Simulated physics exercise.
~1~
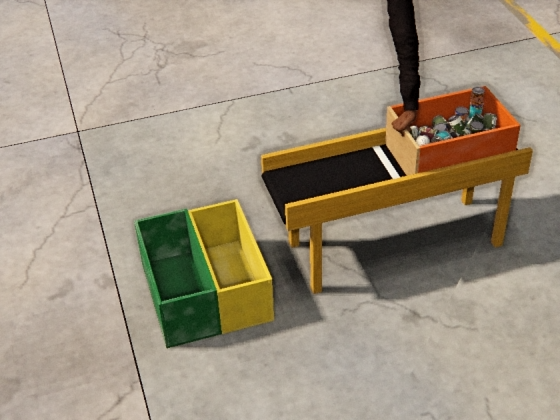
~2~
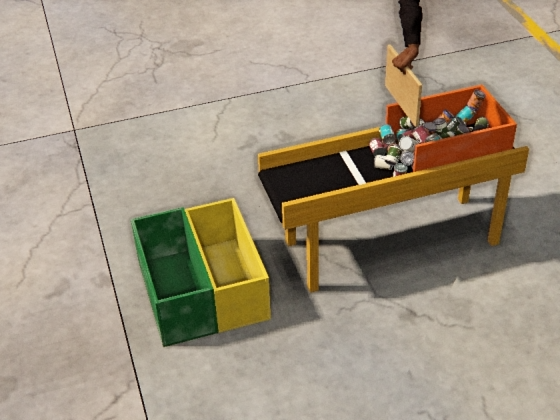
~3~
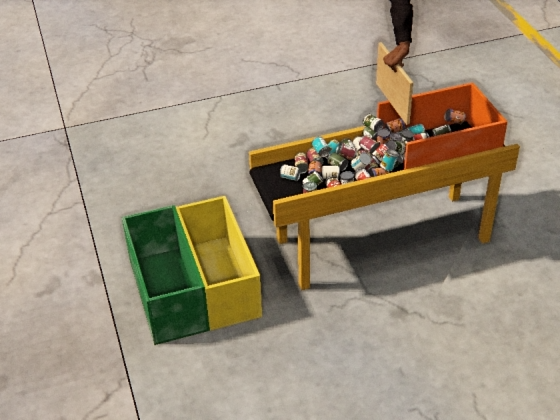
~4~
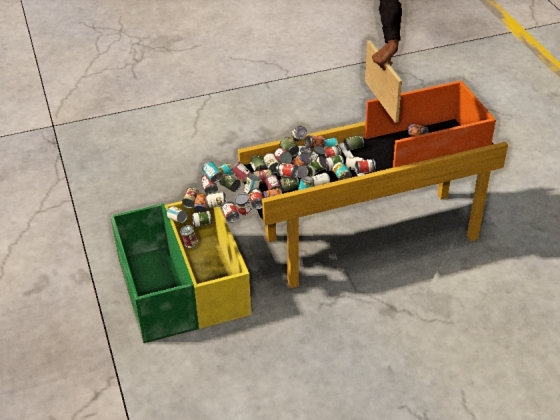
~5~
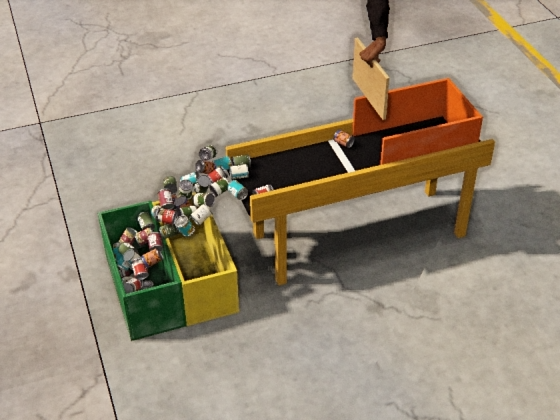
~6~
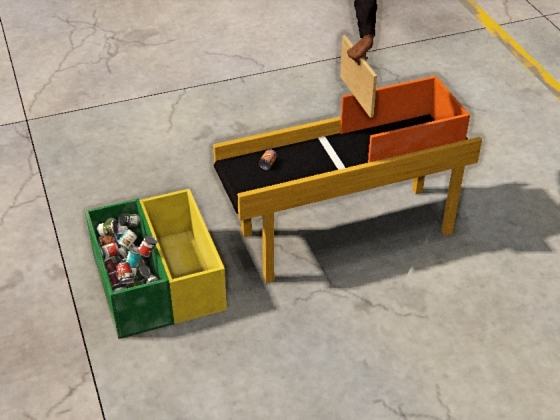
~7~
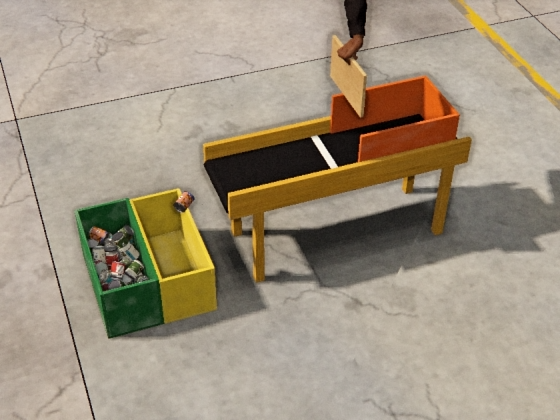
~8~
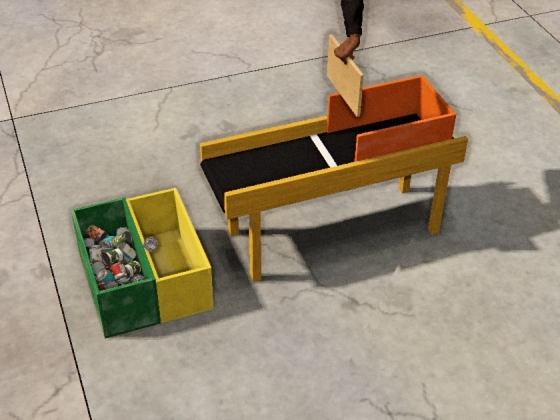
At first, a hand holds the wooden gate of an orange pen full of small tins, set on a dark belt with a green tub and a yellow box below its left end. The hand lifts the gate, and the tins spill out and ride left in a loose heap, along with a white stripe. They pour off the end in a thick stream, passing over the yellow box and landing in the green tub. One straggler follows alone along the belt and drops off the end. It comes to rest in the yellow box, while the rest lie piled in the green tub.
